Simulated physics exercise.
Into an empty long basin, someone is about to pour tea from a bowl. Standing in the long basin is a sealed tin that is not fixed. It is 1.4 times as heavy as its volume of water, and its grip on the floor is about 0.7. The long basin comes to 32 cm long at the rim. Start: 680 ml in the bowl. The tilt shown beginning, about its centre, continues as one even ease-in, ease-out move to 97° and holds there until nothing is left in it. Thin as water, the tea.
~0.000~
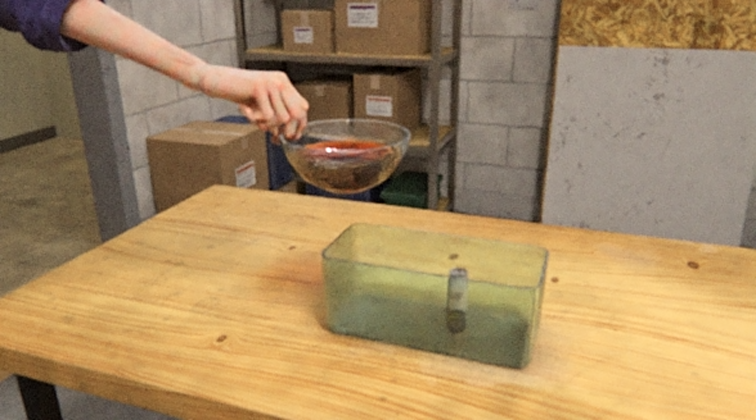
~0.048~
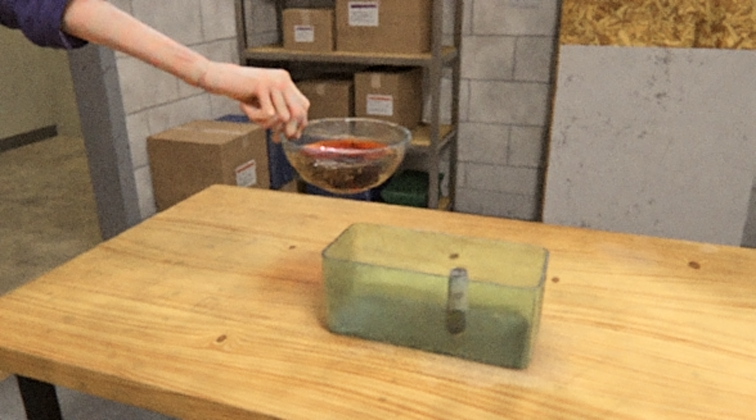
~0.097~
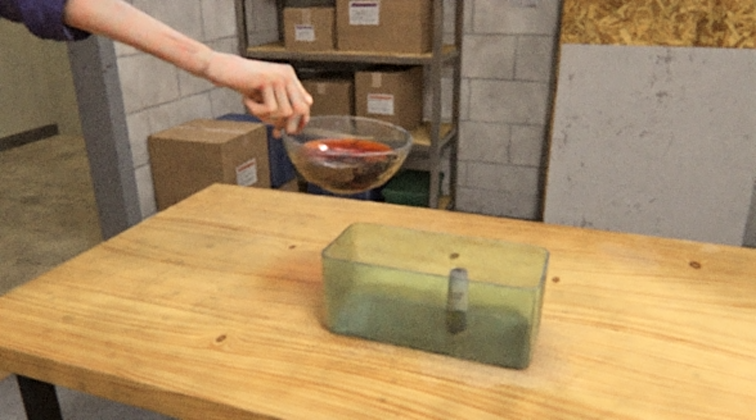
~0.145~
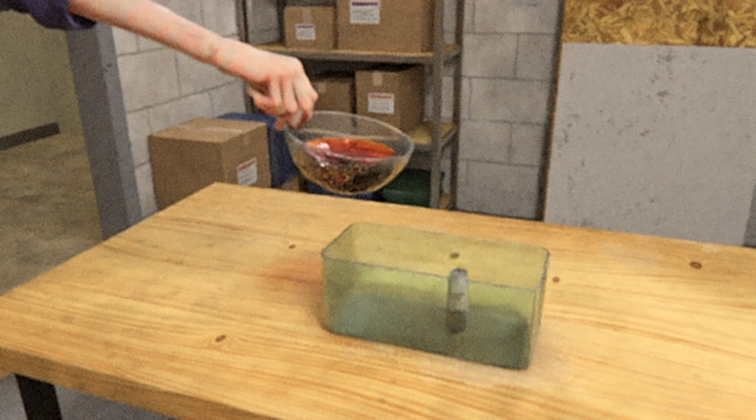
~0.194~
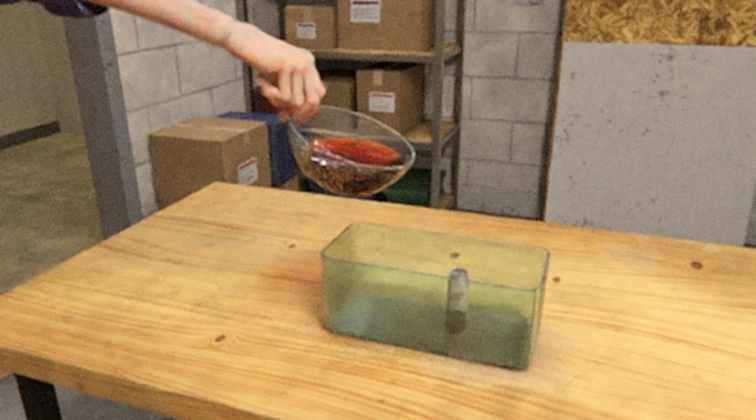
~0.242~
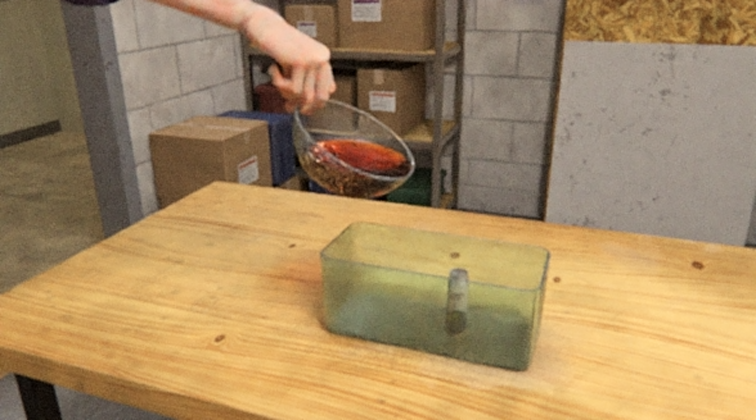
At the start, a hand holds a clear glass bowl of reddish-brown liquid nearly level above a greenish, see-through rectangular basin on a wooden table. The hand then turns the bowl, slowly at first and then faster, lowering its right rim until it slants clearly, with the liquid still inside.
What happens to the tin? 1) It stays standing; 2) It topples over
It topples over (2).
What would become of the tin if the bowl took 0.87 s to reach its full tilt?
Well, the tin simply holds firm.
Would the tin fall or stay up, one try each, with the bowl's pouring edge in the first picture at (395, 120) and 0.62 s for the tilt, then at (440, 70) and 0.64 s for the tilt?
Try 1: Tipped over; try 2: Still standing.
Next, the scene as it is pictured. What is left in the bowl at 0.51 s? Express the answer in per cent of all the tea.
About 14 percent.
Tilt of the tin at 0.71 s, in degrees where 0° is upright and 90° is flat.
I'd say it is close to 5 degrees off upright.
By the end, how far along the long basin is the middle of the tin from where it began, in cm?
Net tin displacement: Roughly 6.0 cm.
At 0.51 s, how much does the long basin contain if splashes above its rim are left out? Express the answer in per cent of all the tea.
Around 50%.
Then, 0.51 s in, the tilt is 88° and 14 per cent is still to pour; the tin stands where it began.
Then, 0.71 s in, the tilt is 97° and 0 per cent is still to pour; the tin leans 4°.
Then, 0.92 s in, the tilt is 97° and 0 per cent is still to pour; the tin leans 20°.
Then, 1.14 s in, the tilt is 97° and 0 per cent is still to pour; the tin lies on its side.
Finally, the tin lies on its side.
